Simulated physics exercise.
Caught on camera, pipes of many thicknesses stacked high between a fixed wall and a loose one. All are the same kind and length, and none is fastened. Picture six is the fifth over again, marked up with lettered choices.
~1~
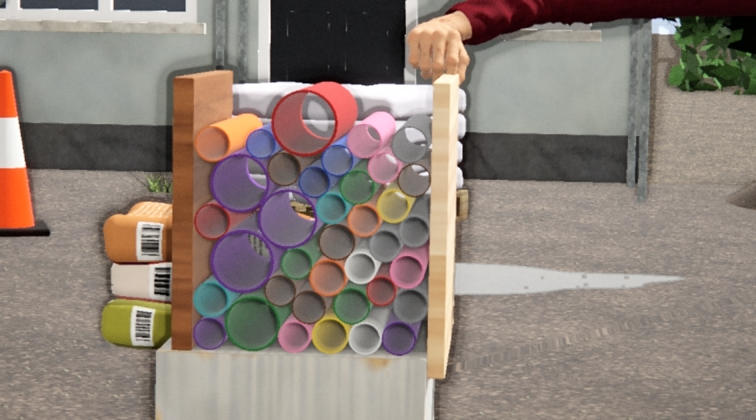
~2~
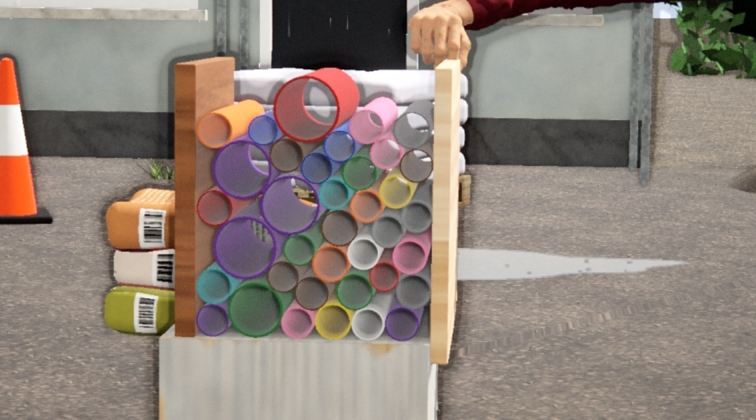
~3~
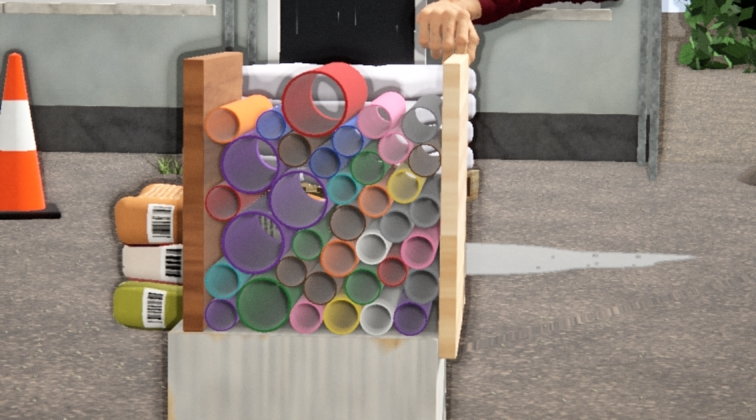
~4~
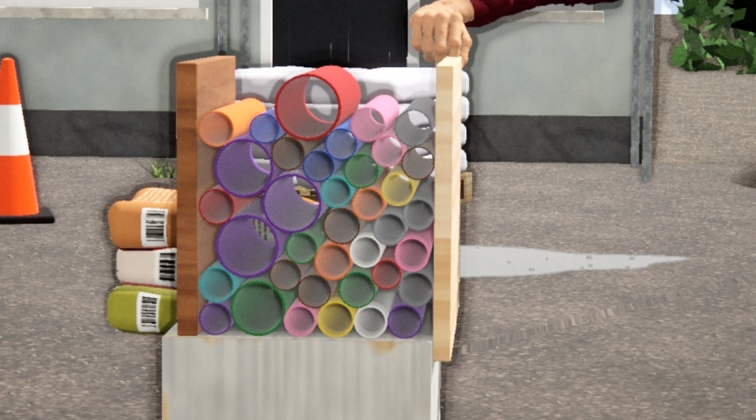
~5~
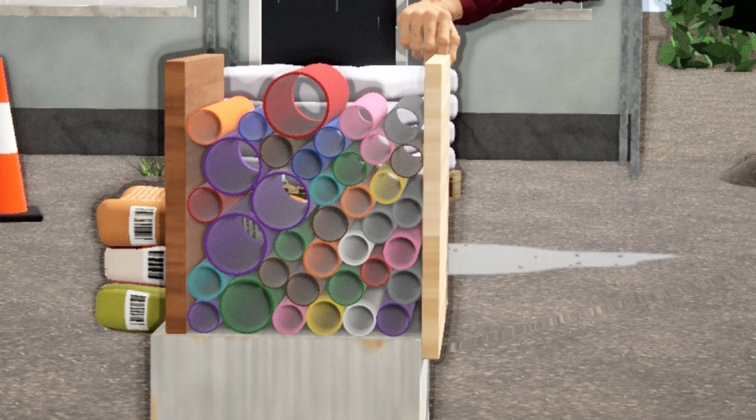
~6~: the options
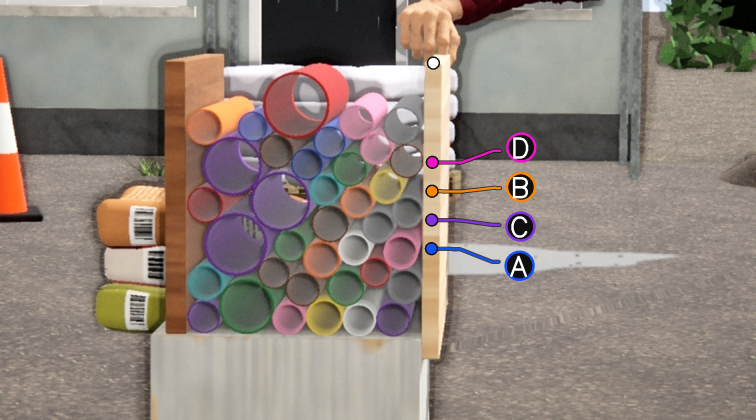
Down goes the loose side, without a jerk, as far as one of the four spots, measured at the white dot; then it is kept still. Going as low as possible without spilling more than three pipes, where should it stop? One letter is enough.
The last mark within the limit is B.
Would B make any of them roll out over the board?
At B: Yes.
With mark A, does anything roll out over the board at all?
Yes.
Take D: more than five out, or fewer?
Fewer than five.
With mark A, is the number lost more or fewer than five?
At A, more than five.
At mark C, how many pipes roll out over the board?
The count is four.
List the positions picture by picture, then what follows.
The first frame shows a purple pipe (399, 339); a brown pipe (280, 290).
The second frame shows a brown pipe (283, 276); a white pipe (364, 254).
The third frame shows a grey pipe (425, 212); a purple pipe (251, 165).
The fourth frame shows a pink pipe (388, 151); a red pipe (308, 107).
The fifth frame shows side board (437, 195); a purple pipe (393, 320).
On the marked copy, A at (431, 249); B at (432, 191); C at (432, 220); D at (432, 162); the white dot at (433, 63).
With B. Early on, top of the board (424, 122).
Further on, top of the board (424, 189).
At the end, top of the board (424, 190), one out over the board.
As for the rest, A more than three out over the board; C four out over the board; D none out over the board.
